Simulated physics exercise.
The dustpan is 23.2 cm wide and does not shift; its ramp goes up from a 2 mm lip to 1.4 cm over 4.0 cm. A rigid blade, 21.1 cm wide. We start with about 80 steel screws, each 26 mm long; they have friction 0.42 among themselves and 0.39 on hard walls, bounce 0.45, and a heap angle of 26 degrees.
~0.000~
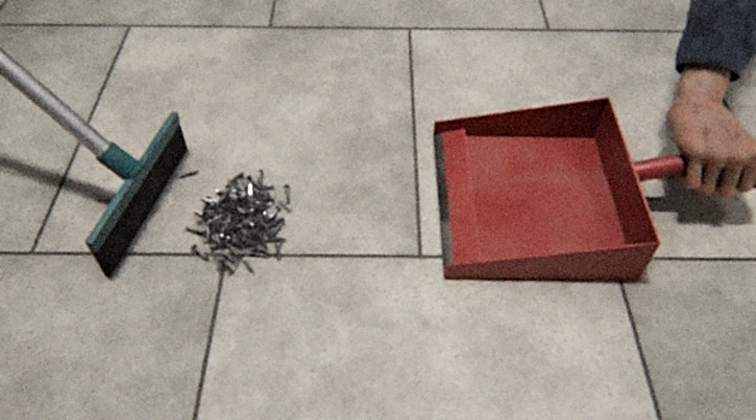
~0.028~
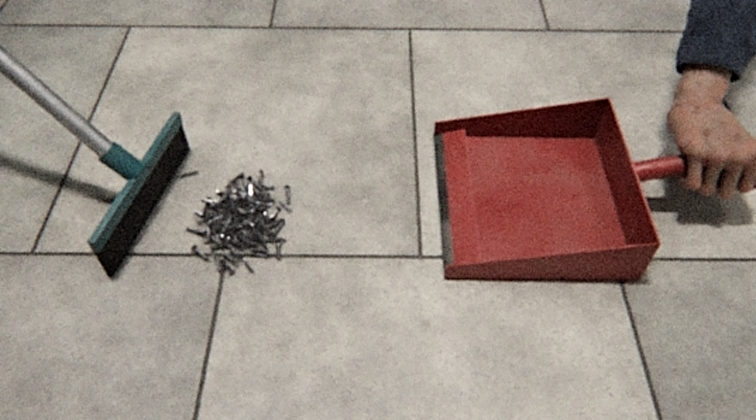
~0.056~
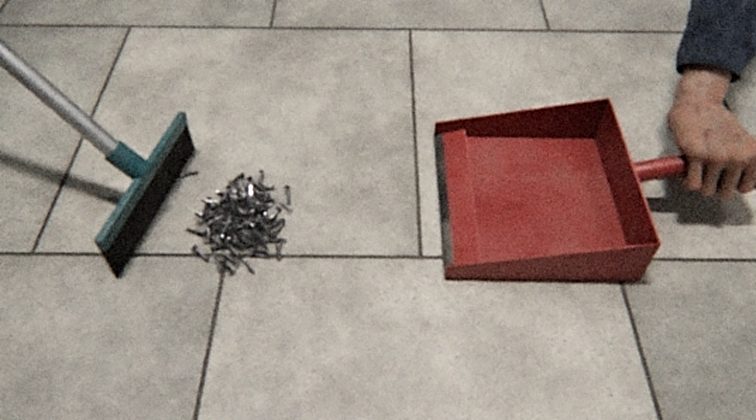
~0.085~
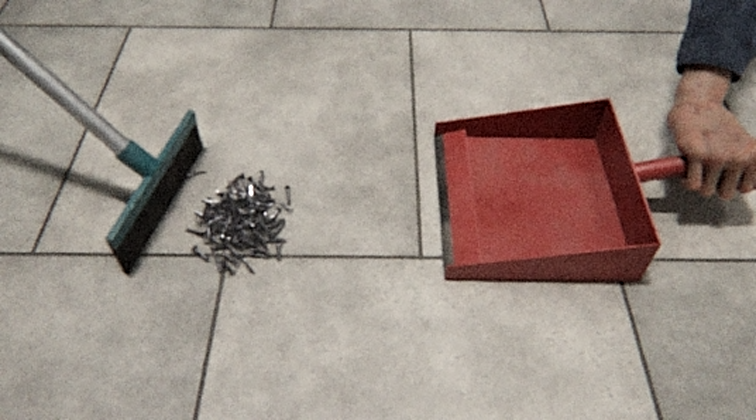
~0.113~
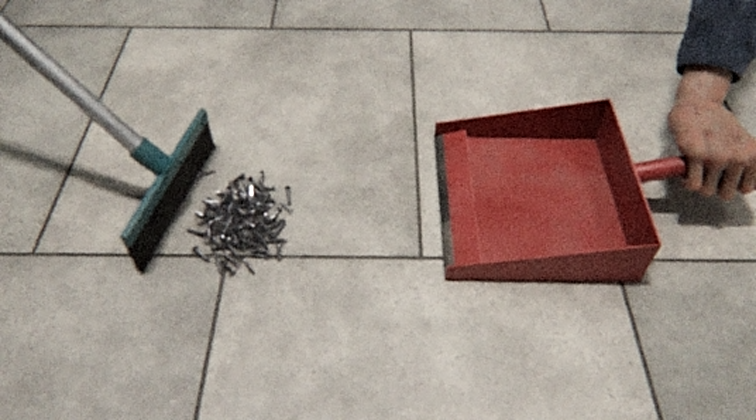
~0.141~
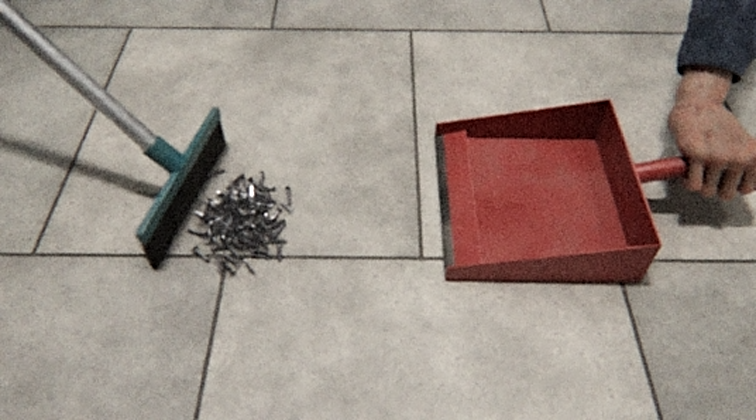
A hand held a red dustpan still on the grey tiled floor while a green-headed blade on a metal pole slid a short way right, up close to a small heap of screws that barely stirred.
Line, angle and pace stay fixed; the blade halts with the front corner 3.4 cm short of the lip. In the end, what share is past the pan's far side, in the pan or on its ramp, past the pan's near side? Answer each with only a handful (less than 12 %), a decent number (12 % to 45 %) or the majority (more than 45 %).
Past the pan's far side: Only a handful; in the pan or on its ramp: Only a handful; past the pan's near side: Only a handful.
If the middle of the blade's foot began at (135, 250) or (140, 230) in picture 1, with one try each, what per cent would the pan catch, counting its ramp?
0 and 0 per cent, roughly.
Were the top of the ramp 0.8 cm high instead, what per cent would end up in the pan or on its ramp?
I'd guess close to 0 per cent.
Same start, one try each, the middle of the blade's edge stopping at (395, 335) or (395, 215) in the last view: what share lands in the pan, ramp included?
Some 0 and 5 per cent.
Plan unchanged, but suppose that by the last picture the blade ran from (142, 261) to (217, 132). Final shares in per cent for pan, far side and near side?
The pan gets 5, the far side 0 and the near side 45.
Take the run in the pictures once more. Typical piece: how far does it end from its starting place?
Somewhere around 20 centimetres.
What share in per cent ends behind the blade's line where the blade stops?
Around 25 per cent.
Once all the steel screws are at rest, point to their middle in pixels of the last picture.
Somewhere near (405, 218) in the last picture.
After 0.38 s, middle of the blade 18 cm from the lip; 0 % over the lip, far side 0 %, near side 0 %.
Then, at 0.54 s, middle of the blade 10 cm from the lip; 0 % over the lip, far side 0 %, near side 0 %.
After 0.82 s, middle of the blade 6 cm from the lip; 0 % over the lip, far side 0 %, near side 0 %.
In the end, at 1.8 s, far side 0 %, pan 0 %, near side 5 %, in front of the lip or behind the blade 95 %.
